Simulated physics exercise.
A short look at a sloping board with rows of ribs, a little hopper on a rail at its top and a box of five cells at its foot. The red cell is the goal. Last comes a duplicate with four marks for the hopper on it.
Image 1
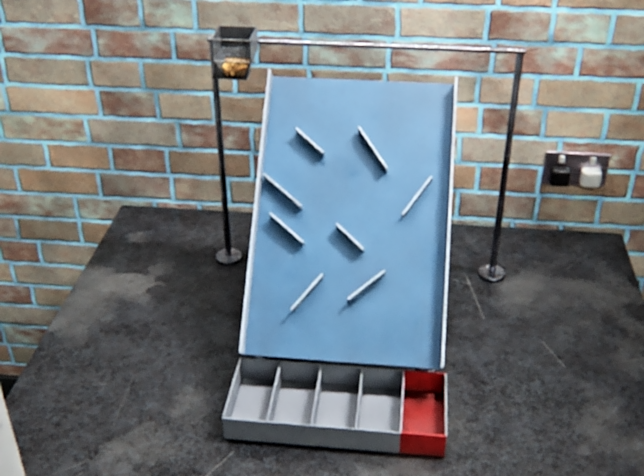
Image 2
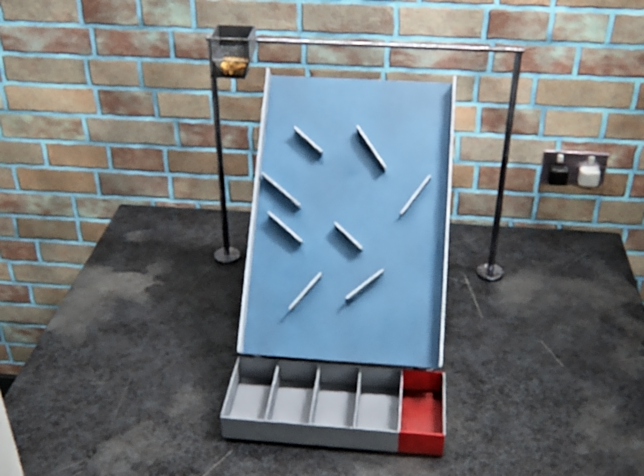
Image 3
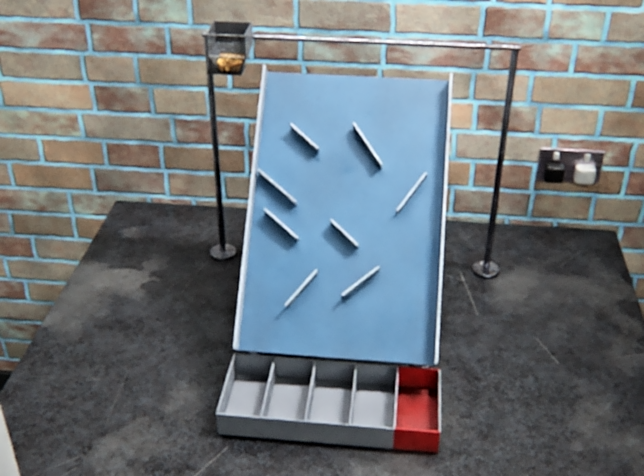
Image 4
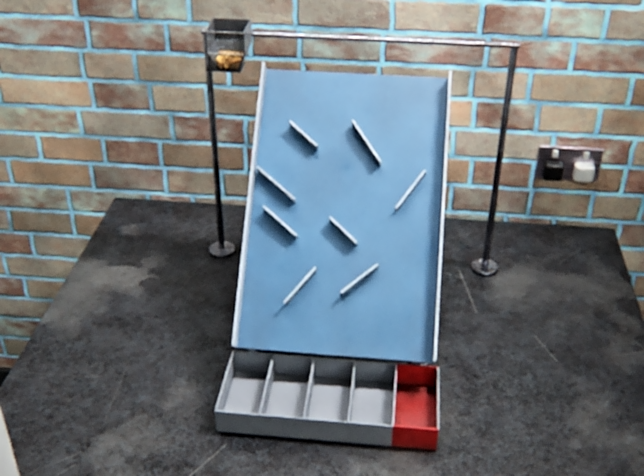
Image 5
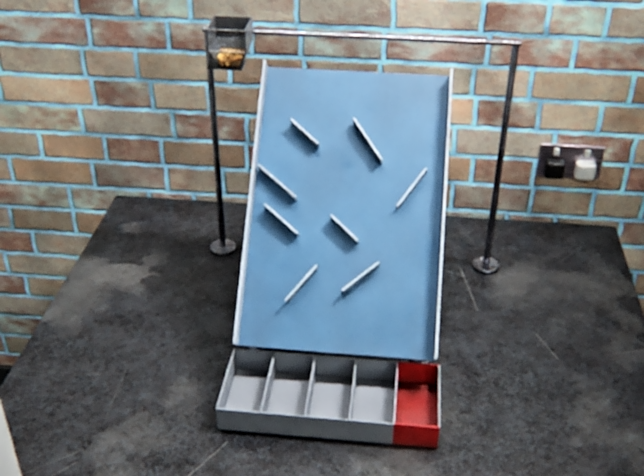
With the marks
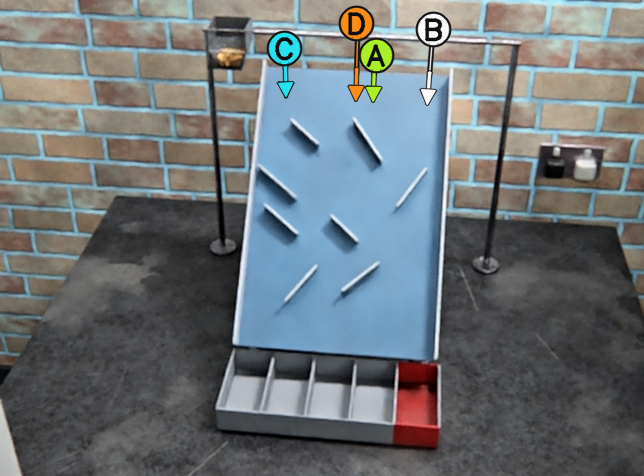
Sloping blue board with angled ribs standing above a five-cell box, its right cell red, as the view shifts very slightly.
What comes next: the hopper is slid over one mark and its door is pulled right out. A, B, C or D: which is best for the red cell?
Use mark B.
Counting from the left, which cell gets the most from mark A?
The second from the left.
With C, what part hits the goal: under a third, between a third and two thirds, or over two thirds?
Mark C gives under a third.
On the marked copy, mark A meets the board at (373, 96); mark B meets the board at (427, 99); mark C meets the board at (285, 91); mark D meets the board at (355, 95).
Choosing A, a small share in the red cell, close to two thirds in other cells, close to a quarter outside the box.
Choosing B, close to a quarter in the red cell, close to half in other cells, close to a quarter outside the box.
Choosing C, a small share in the red cell, close to two thirds in other cells, only a few held on the board, close to a quarter outside the box.
Choosing D, a small share in the red cell, close to two thirds in other cells, close to a quarter outside the box.
